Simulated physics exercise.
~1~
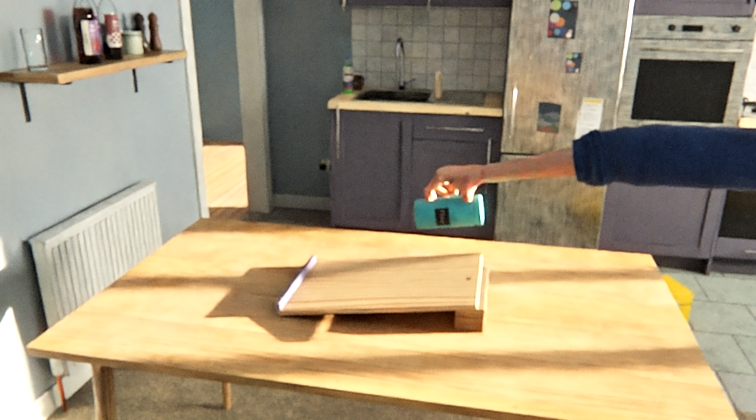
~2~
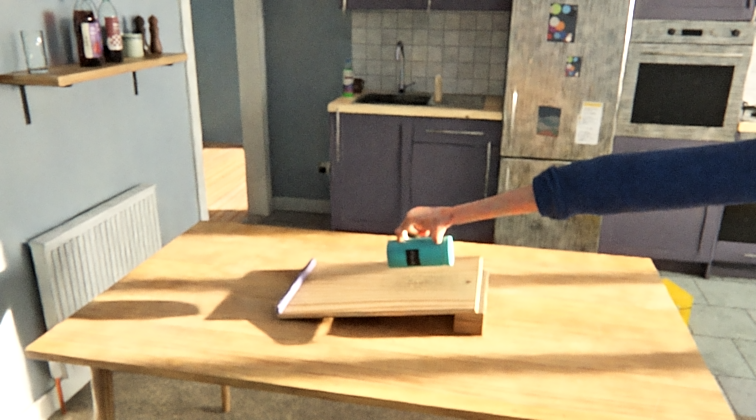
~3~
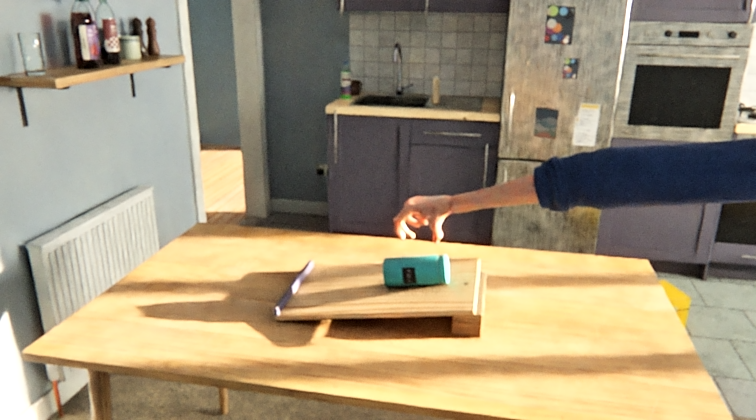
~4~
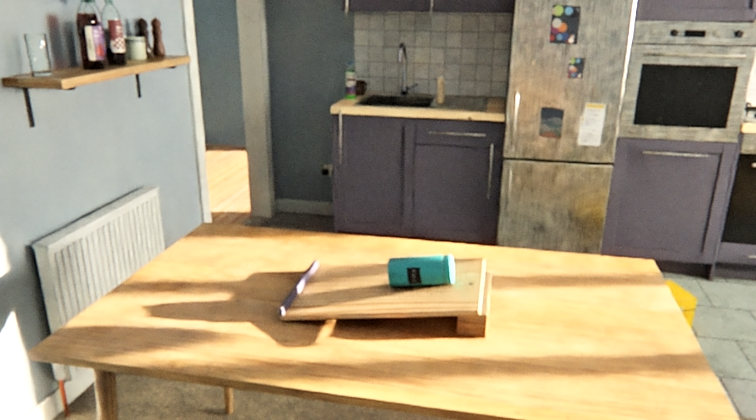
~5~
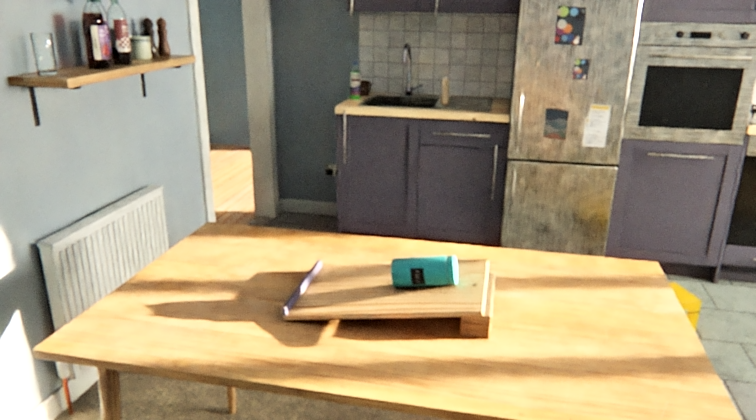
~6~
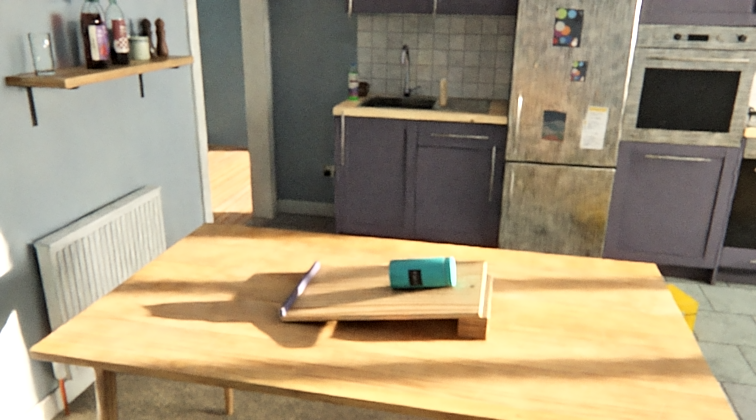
The clip opens on a sunlit kitchen, where a hand in a dark blue sleeve holds a turquoise jar on its side above a sloping wooden board on a table. The hand carries the jar a little left and down toward the board. It sets the jar down on the upper part of the slope, lets go and draws back. The arm then leaves the view to the right, while the view sways slightly. The jar neither rolls nor slides, and it ends lying on its side where it was placed, with the board also unmoved.
